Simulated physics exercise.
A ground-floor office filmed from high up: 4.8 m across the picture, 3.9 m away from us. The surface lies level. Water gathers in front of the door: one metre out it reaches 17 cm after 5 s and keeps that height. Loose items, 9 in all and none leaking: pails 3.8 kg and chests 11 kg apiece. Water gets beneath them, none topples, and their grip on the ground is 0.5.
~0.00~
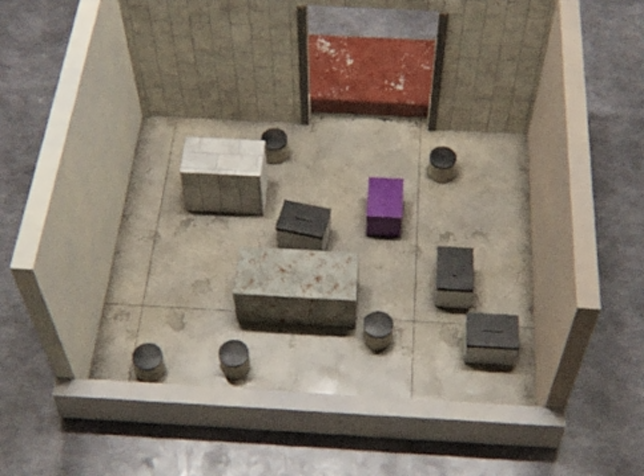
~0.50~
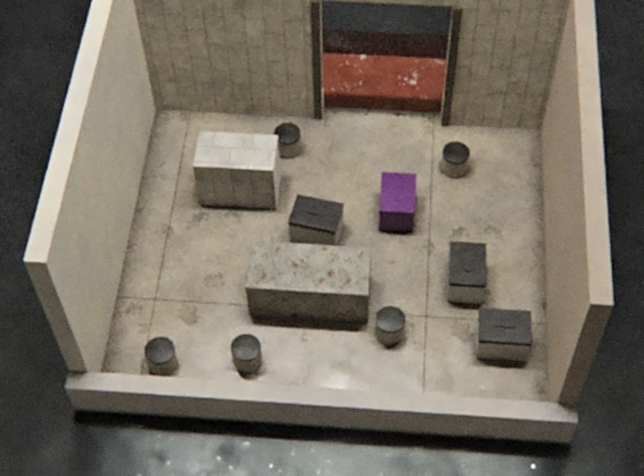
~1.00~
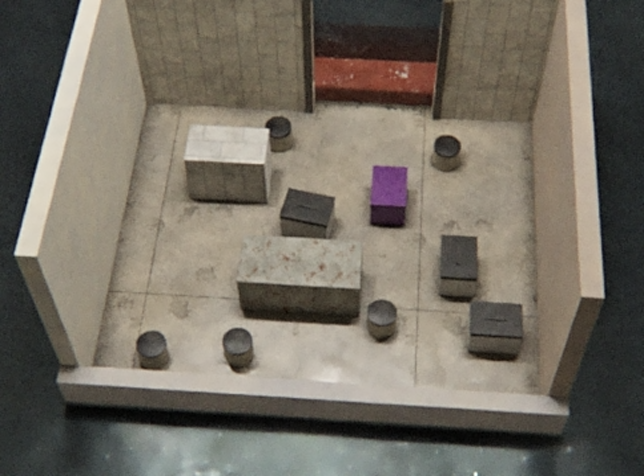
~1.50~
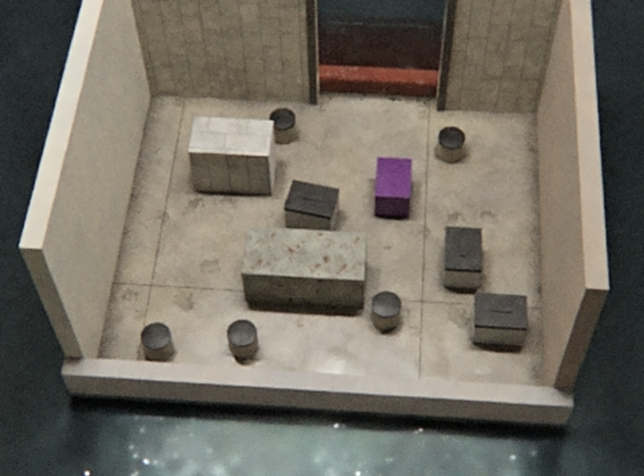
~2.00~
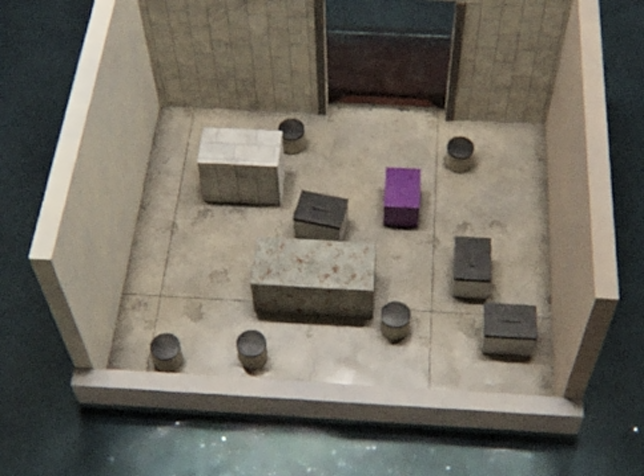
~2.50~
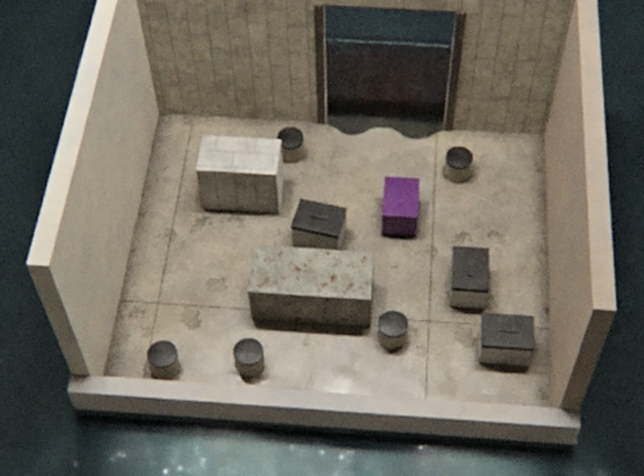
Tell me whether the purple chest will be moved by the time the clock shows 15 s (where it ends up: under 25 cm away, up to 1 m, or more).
The purple chest travels far.
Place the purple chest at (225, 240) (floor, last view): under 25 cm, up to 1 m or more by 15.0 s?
It ends far away.
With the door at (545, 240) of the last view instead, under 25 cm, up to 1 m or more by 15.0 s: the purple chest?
In that case the purple chest gets carried off.
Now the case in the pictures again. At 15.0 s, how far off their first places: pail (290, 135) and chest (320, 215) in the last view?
In turn: 20 cm, 200 cm.
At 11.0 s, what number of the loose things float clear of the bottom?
I count 4.
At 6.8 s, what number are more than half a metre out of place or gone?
By then 2.
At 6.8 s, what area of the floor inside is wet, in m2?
Roughly 10.5 m2.
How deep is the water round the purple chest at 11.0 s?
About 4 cm.
After 3.5 s the purple chest is near (401, 197), 0.0 m from its start, aground; 0 afloat.
After 6.8 s the purple chest is near (424, 263), 0.9 m from its start, afloat; 1 afloat.
After 11.0 s the purple chest is near (320, 353), 2.2 m from its start, aground; 4 afloat.
After 15.0 s the purple chest is near (203, 279), 2.4 m from its start, afloat; 9 afloat.
